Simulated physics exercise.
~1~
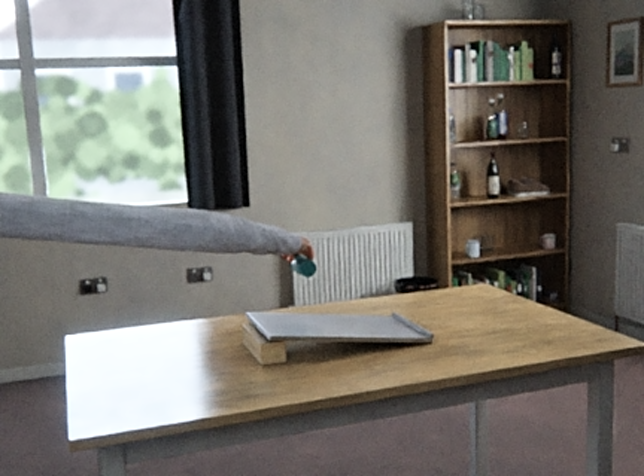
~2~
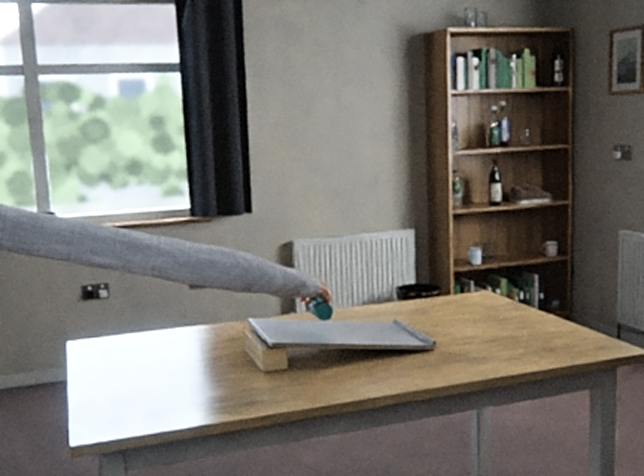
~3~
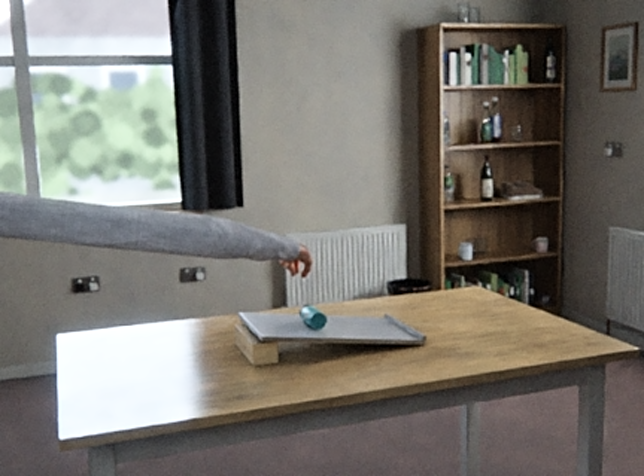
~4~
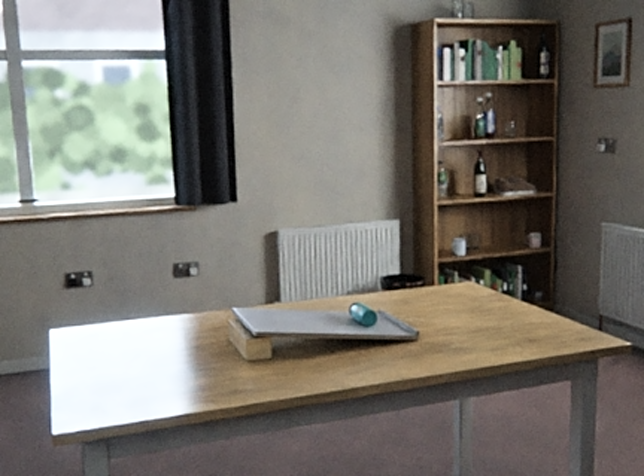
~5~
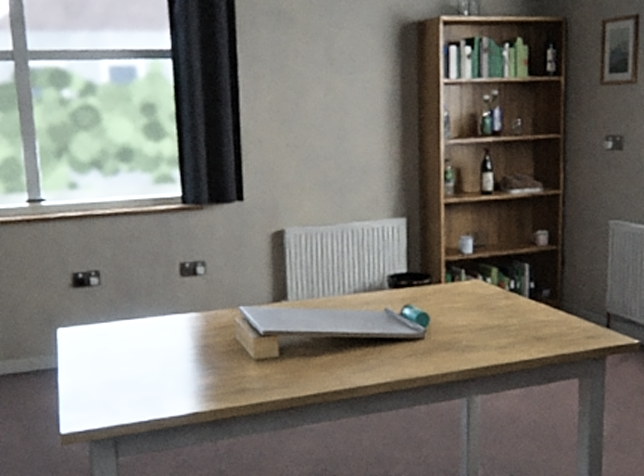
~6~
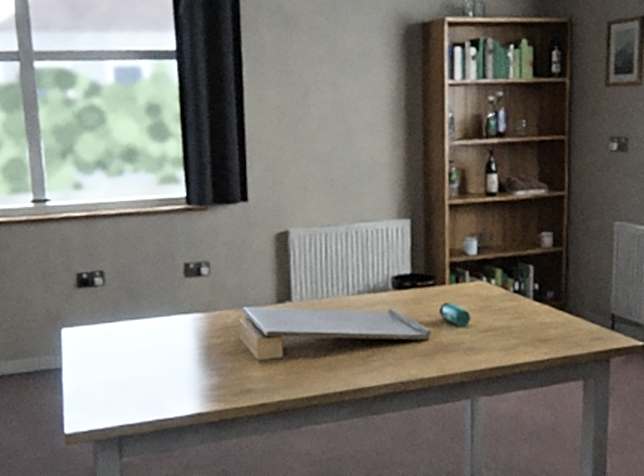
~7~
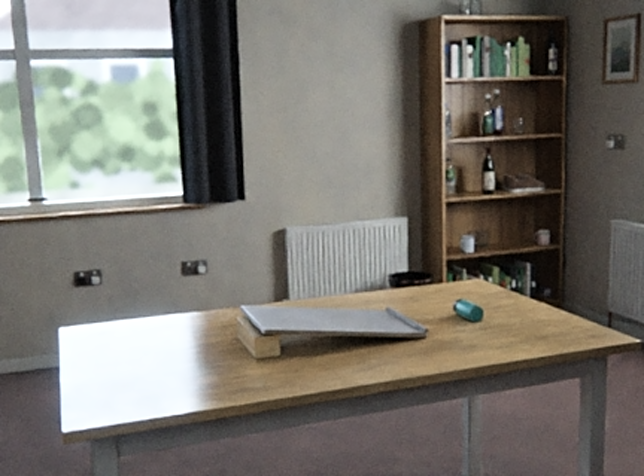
In a plain room with a window on the left and a bookshelf at the back right, a slightly swaying view looks across a wooden table. On it, a grey board is propped at its left end on a light wooden block, sloping down to the right. A grey-sleeved arm reaches in from the left and lowers a small turquoise cylindrical container on its side onto the board. The hand lets go and draws back as the container rolls down the slope. It passes over the lower edge onto the tabletop, rolls a little farther right, and ends lying on its side beyond the unmoved board.
